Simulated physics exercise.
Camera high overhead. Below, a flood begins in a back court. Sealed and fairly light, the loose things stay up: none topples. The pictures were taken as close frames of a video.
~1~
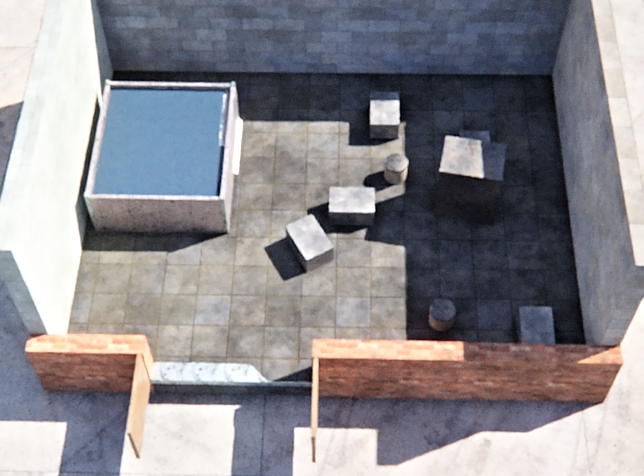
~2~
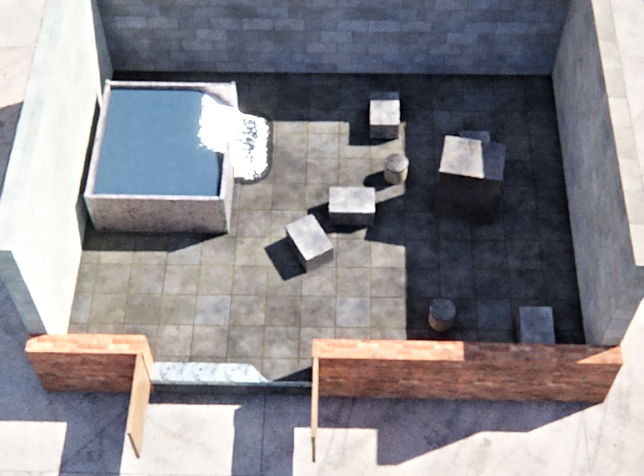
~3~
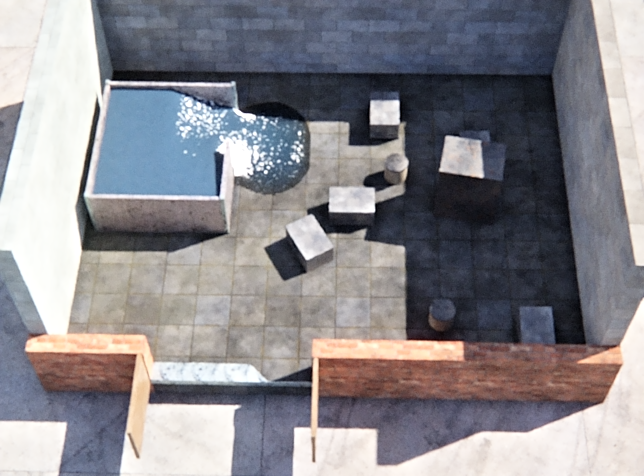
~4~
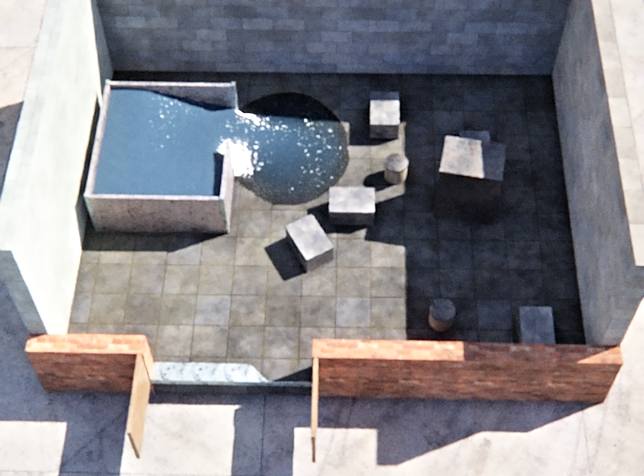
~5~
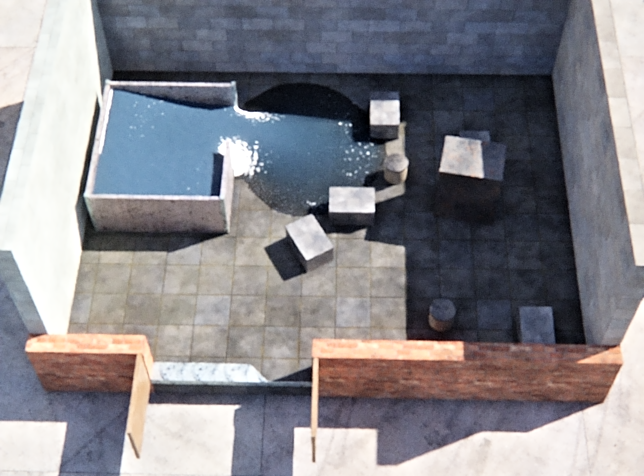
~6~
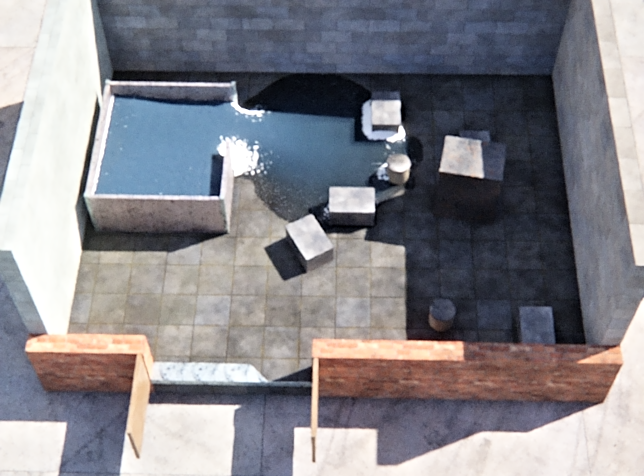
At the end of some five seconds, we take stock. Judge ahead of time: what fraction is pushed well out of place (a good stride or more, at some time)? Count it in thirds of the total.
It hits two thirds.
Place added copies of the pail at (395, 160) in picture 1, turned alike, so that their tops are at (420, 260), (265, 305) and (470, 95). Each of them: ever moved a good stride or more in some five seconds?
Okay, in order the twins go a long way, nowhere much, a long way.
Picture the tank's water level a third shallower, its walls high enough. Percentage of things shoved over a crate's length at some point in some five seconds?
I'd say close to 60 per cent of the things.
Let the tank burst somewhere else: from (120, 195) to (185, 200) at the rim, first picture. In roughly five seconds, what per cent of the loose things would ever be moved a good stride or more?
Roughly 10 in a hundred.
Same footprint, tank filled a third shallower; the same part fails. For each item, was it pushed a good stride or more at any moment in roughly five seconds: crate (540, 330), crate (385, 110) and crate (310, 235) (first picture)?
In the order you named them: Stayed within the threshold, went past the threshold, stayed within the threshold.
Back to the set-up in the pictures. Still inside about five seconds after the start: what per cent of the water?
That comes to roughly 100 parts in a hundred.
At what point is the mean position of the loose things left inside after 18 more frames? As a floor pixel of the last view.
The remaining things centre around (464, 252).
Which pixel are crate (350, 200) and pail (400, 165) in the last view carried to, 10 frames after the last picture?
The tops should be near (386, 254) and near (433, 158).
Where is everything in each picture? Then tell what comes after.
The first frame shows a pail at (396, 162) rests on the ground; a crate at (385, 108), on the bottom; 0 of 7 have shifted.
The second frame shows a pail at (396, 162), on the bottom; a crate at (385, 108) rests on the ground; 0 of 7 have shifted.
The third frame shows a pail at (396, 162), on the bottom; a crate at (385, 108), on the bottom; 0 of 7 have shifted.
The fourth frame shows a pail at (396, 162) rests on the ground; a crate at (385, 108), on the bottom; 0 of 7 have shifted.
The fifth frame shows a pail at (396, 162), on the bottom; a crate at (385, 108) rests on the ground; 0 of 7 have shifted.
The sixth frame shows a pail at (399, 163), on the bottom, close to its start; a crate at (386, 108) rests on the ground; 0 of 7 have shifted.
A moment on, 1 of 7 are well off their spots; 1 afloat.
Next, 3 of 7 are well off their spots; 3 afloat.
Later, 4 of 7 are well off their spots; 4 afloat.
In the end, 5 of 7 are well off their spots, and 5 have been at some point; 5 afloat.
